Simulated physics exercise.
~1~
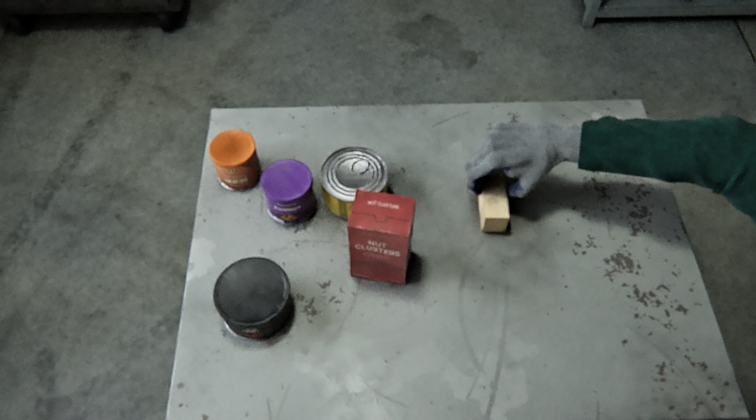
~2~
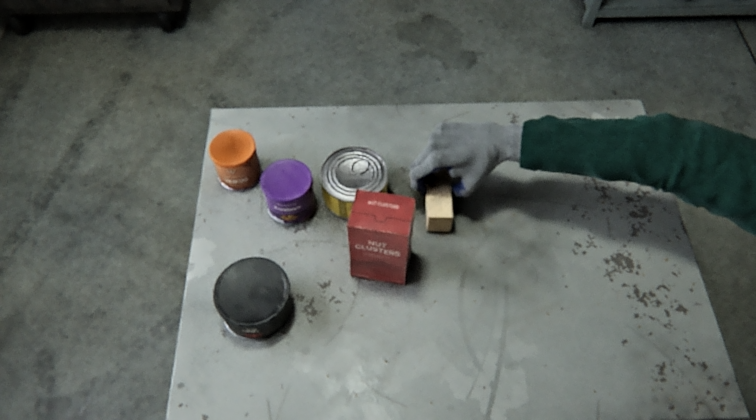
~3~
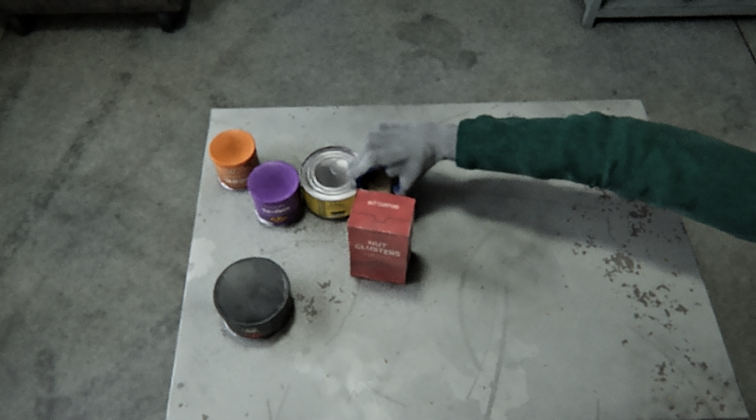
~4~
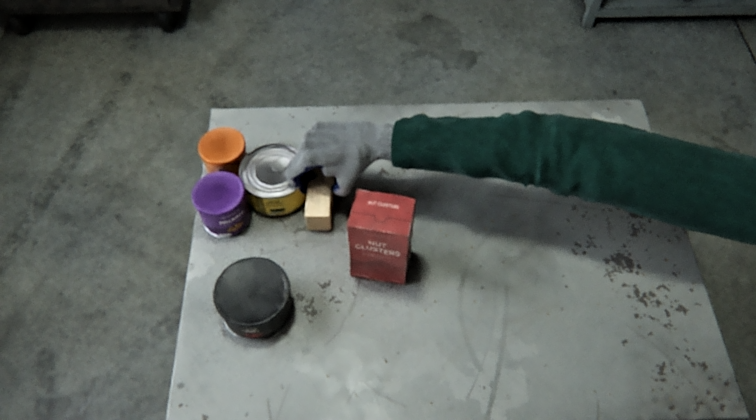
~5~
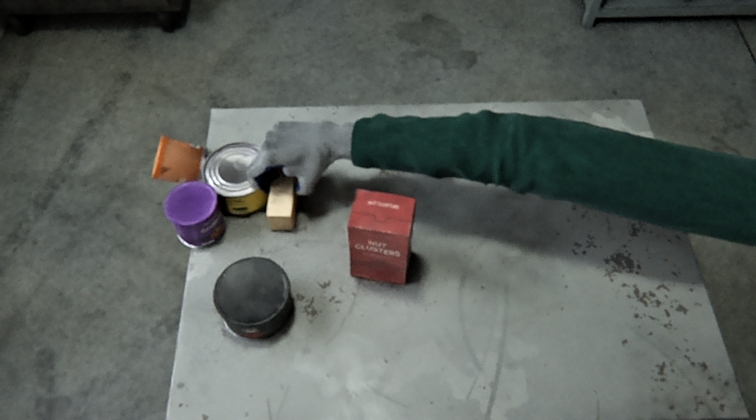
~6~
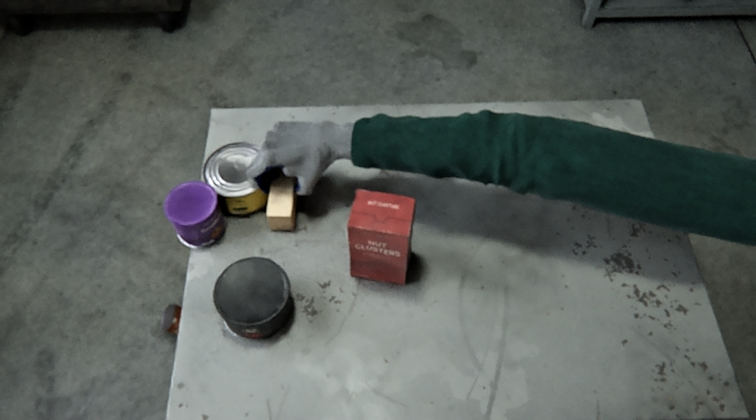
A gloved hand slides a small wooden block left across a grey tabletop, pushing a yellow tub and a purple tin toward the left edge. The orange tin is shoved too, tips over the edge and falls off, while the red carton and black tub stay in place.
